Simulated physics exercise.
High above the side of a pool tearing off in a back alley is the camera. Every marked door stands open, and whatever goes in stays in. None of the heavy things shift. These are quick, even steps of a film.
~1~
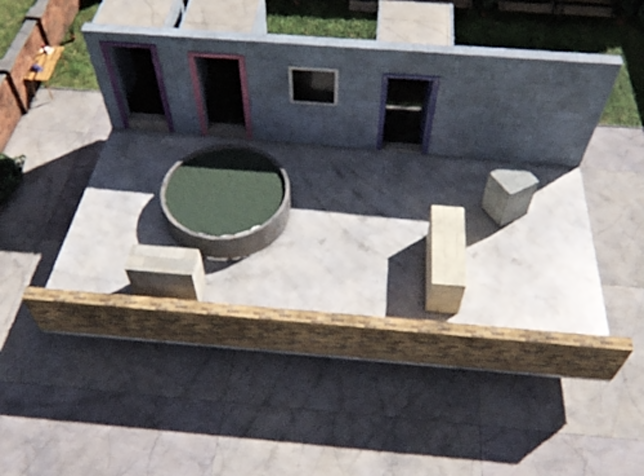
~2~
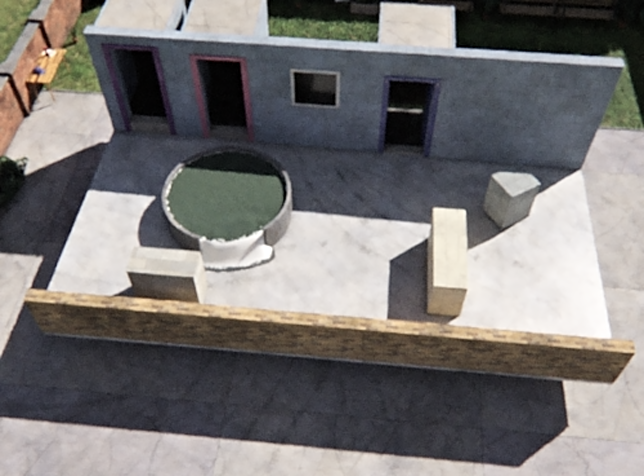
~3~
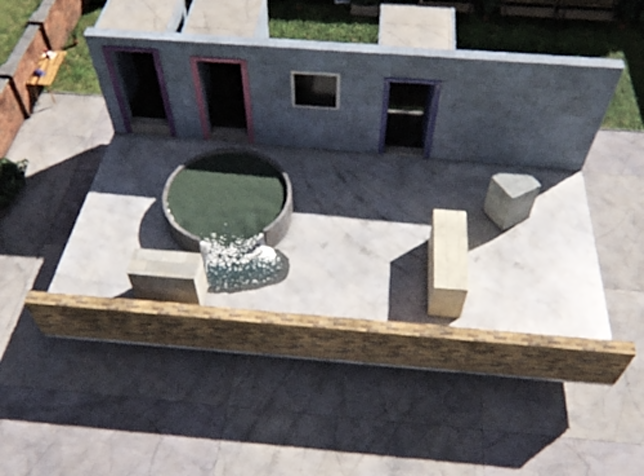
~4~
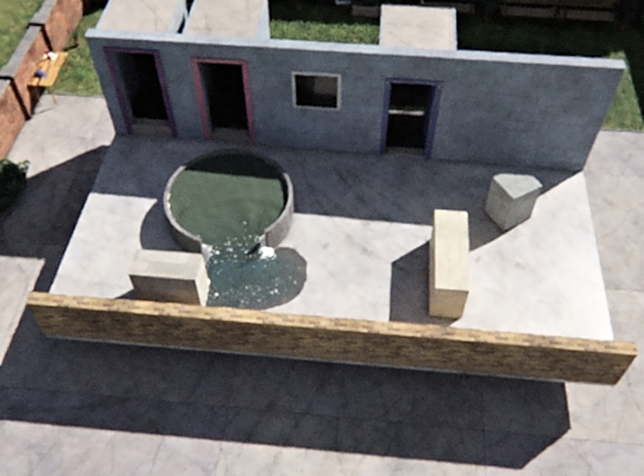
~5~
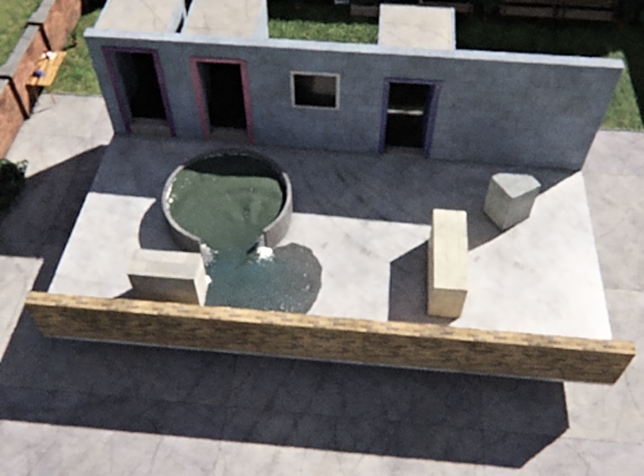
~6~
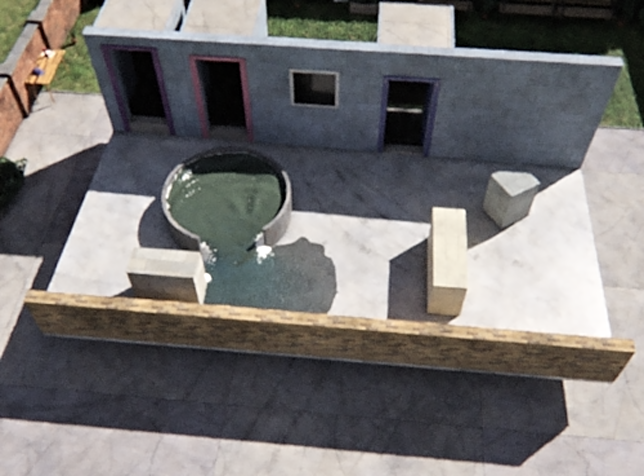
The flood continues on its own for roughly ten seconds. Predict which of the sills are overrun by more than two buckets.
The blue door is overrun, the pink door is not overrun, the purple door is not overrun.
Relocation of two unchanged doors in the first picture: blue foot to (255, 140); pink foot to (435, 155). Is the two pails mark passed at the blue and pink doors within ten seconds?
So the blue door ends up below and the pink door ends up below.
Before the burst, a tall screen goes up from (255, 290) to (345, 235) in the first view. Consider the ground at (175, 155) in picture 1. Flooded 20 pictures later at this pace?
That spot is spared.
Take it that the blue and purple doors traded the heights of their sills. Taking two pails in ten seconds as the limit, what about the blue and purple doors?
Check: Blue door stays inside the limit; purple door stays inside the limit.
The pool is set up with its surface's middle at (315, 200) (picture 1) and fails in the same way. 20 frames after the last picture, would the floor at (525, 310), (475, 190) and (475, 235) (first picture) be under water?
I'd say swamped for the first, still dry for the second and still dry for the third.
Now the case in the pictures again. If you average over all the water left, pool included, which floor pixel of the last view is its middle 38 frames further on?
Centre of the water: Near (302, 252).
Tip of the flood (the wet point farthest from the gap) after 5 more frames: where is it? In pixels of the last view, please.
I'd go with roughly (407, 344).
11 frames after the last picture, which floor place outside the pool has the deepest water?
Somewhere around (221, 317).
A moment on, water covers 15 % of the floor; the blue door not reached, the pink door not reached, the purple door not reached.
Next, water covers 25 % of the floor; the blue door not reached, the pink door not reached, the purple door not reached.
Then, water covers 45 % of the floor; the blue door not reached, the pink door not reached, the purple door not reached.
Later, water covers 55 % of the floor; the blue door over two buckets in, the pink door not reached, the purple door not reached.
In the end, water covers 70 % of the floor; the blue door over two buckets in, the pink door wet at the sill, nothing in, the purple door not reached.
